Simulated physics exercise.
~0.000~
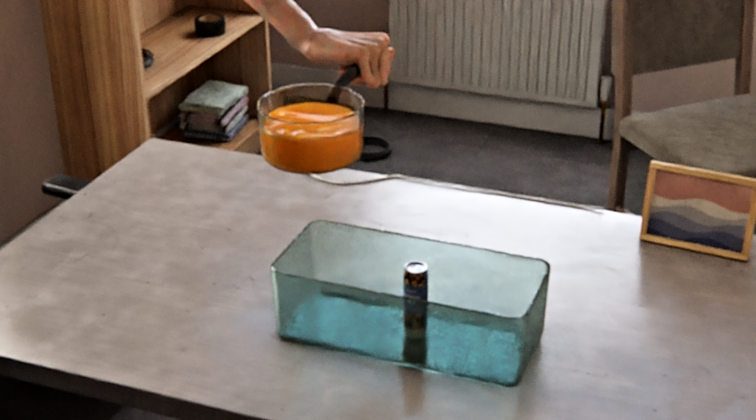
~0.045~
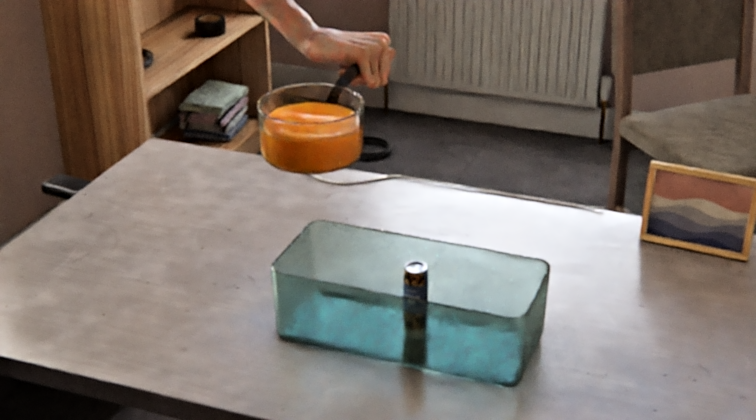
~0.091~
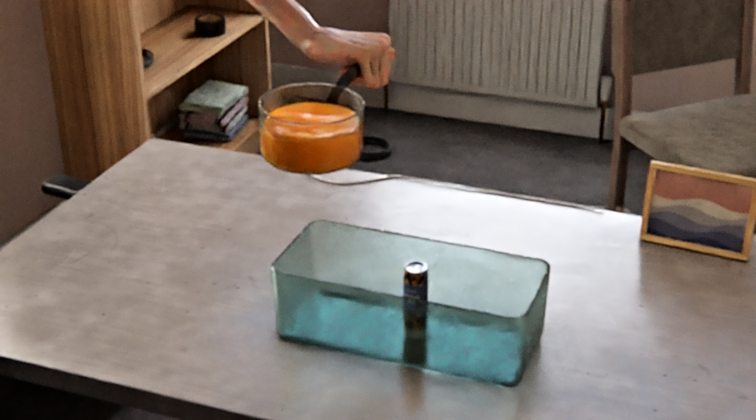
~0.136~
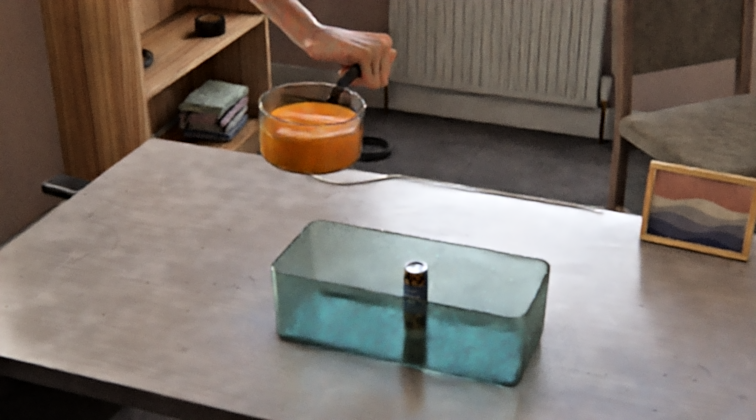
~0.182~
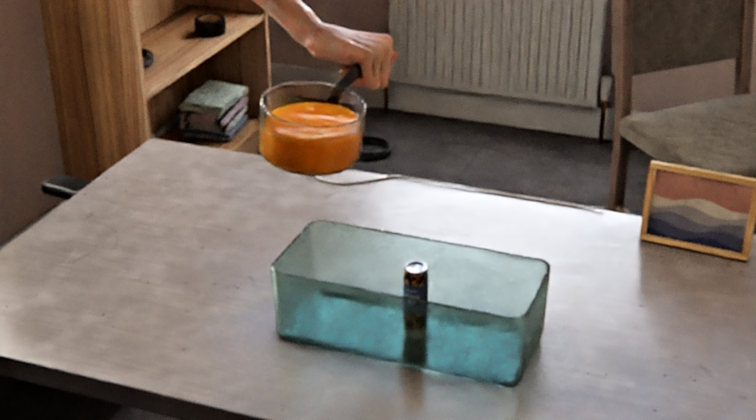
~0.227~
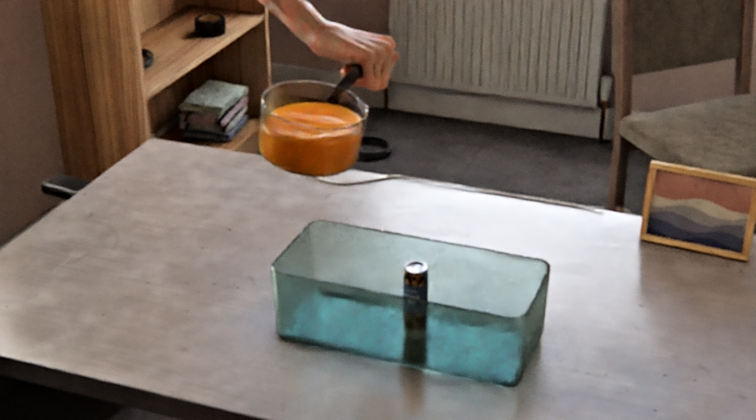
The video shows a hand holding a small clear pot of orange juice above a grey table, near an oblong glass basin with a tin standing inside. The pot starts level, then tilts slightly to the right.
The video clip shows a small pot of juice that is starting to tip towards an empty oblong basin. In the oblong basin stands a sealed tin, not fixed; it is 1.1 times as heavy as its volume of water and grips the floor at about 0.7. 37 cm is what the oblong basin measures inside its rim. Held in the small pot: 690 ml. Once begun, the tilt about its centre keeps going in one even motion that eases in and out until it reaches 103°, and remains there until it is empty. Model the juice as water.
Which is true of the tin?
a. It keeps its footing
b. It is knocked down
The answer is a.
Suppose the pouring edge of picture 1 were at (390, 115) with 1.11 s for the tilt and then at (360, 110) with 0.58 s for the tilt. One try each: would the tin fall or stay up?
Run one: It does not tip. Run two: It tumbles.
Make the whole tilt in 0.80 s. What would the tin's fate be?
Well, the tin simply holds firm.
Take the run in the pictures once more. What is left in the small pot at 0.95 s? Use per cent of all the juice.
I'd say some 16 per cent remains.
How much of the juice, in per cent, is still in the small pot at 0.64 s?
I'd put it near 70 percent.
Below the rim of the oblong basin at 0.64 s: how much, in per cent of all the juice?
Roughly 2 percent.
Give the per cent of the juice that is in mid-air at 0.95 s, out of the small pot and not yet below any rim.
Something like 18 per cent is in the air then.
After 0.64 s the tilt is 64° and 70 per cent is still to pour; the tin stands where it began.
After 0.95 s the tilt is 98° and 15 per cent is still to pour; the tin stands where it began.
After 1.26 s the tilt is 103° and 1 per cent is still to pour; the tin stands where it began.
After 1.61 s the tilt is 103° and 0 per cent is still to pour; the tin stands where it began.
In the end the tin stands where it began.
